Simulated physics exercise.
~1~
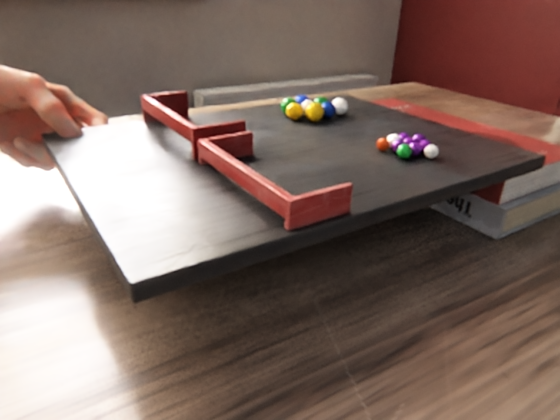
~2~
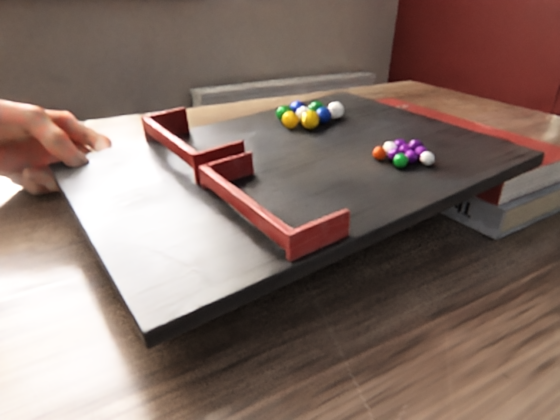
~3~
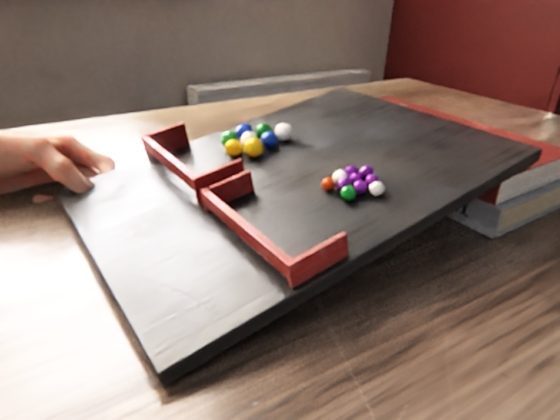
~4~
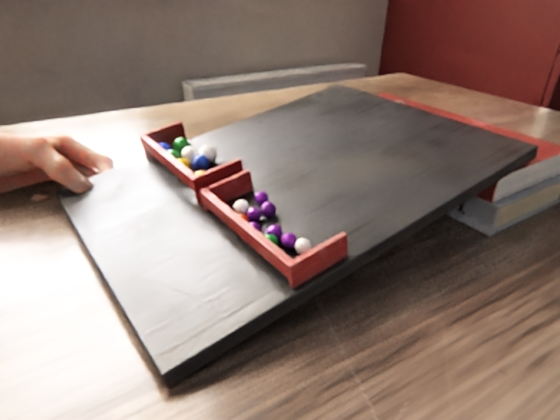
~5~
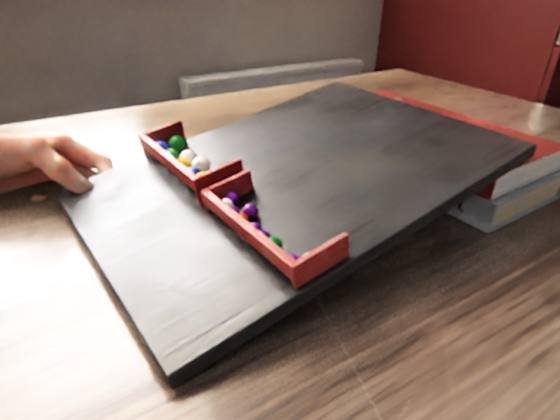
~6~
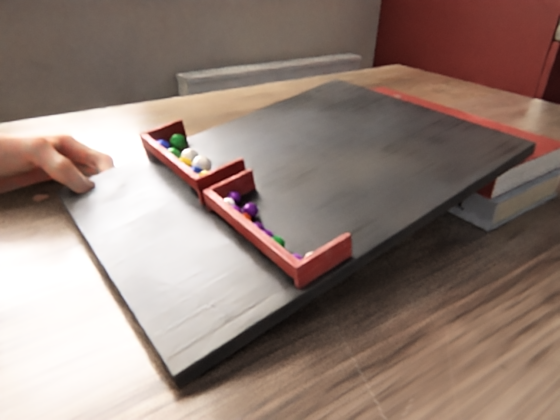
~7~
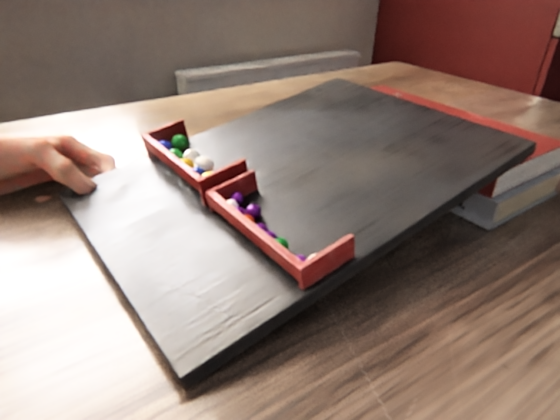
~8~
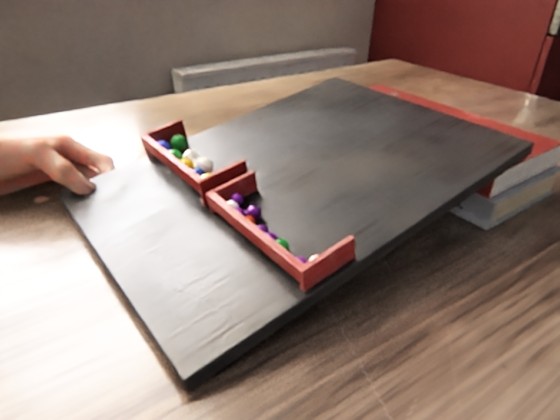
A hand at the left holds the free end of a dark board on a wooden table, seen from slightly above, its right side propped on books near a grey and dark red wall. Two clusters of small coloured balls sit on the board, each facing a red, open-sided barrier. The hand lowers its end, and the board tilts more steeply toward the left. Both clusters roll down the slope, the yellow, blue, green and white balls into the farther barrier and the mostly purple ones into the nearer. They settle against the barriers and stay there, while the hand remains on the board.
